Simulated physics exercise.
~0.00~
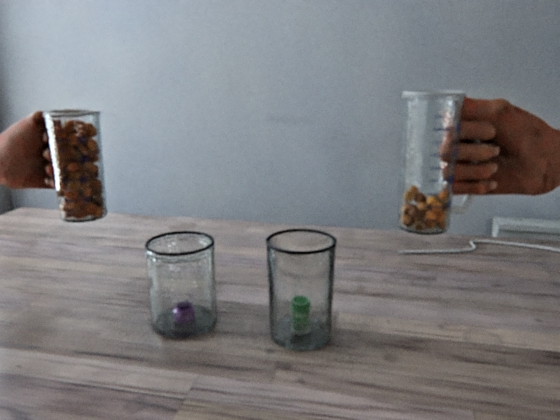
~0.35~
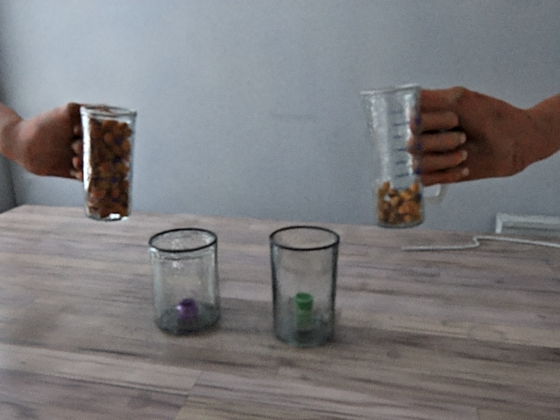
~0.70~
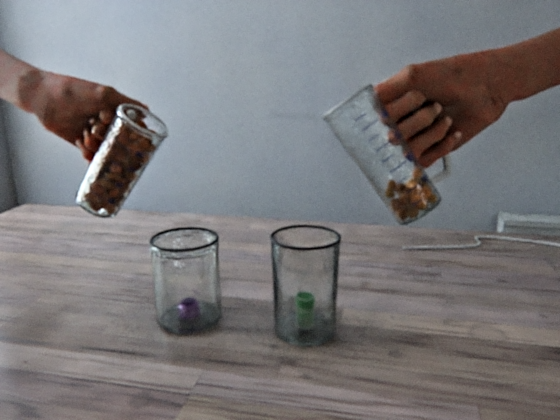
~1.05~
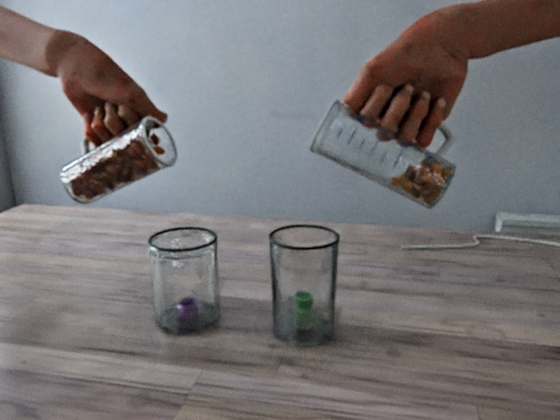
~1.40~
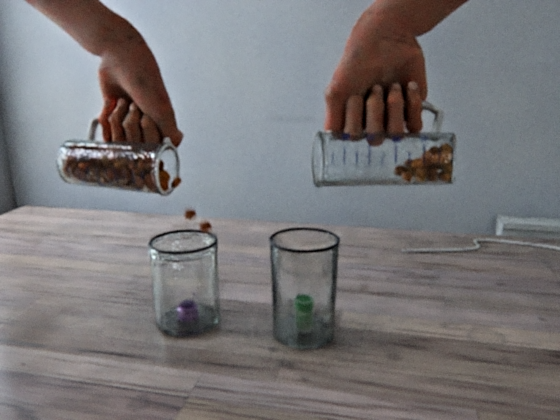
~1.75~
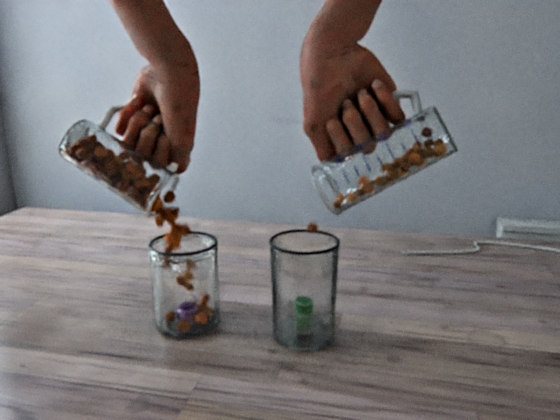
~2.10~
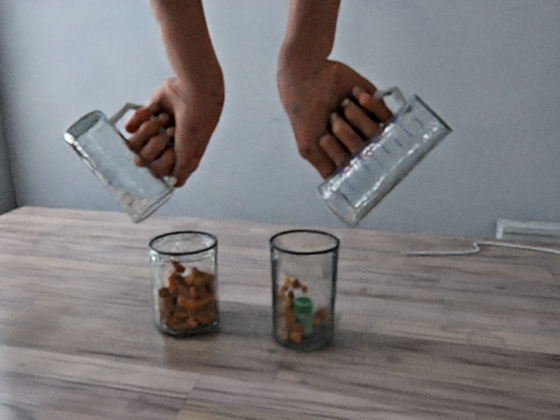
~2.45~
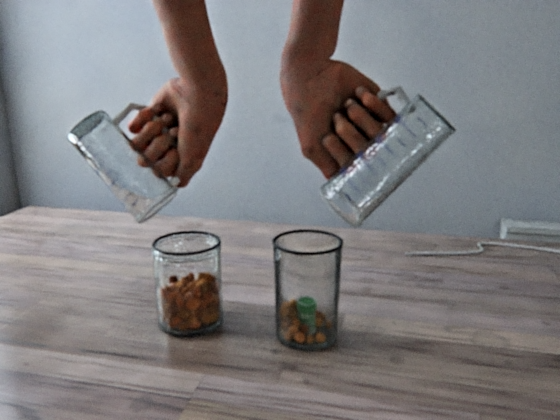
We see two hands tip measuring cups of loose brown pieces over two clear glasses holding small purple and green objects, emptying them until the left glass is about half full with its object buried, while the green object on the right still shows above a shallower pile.
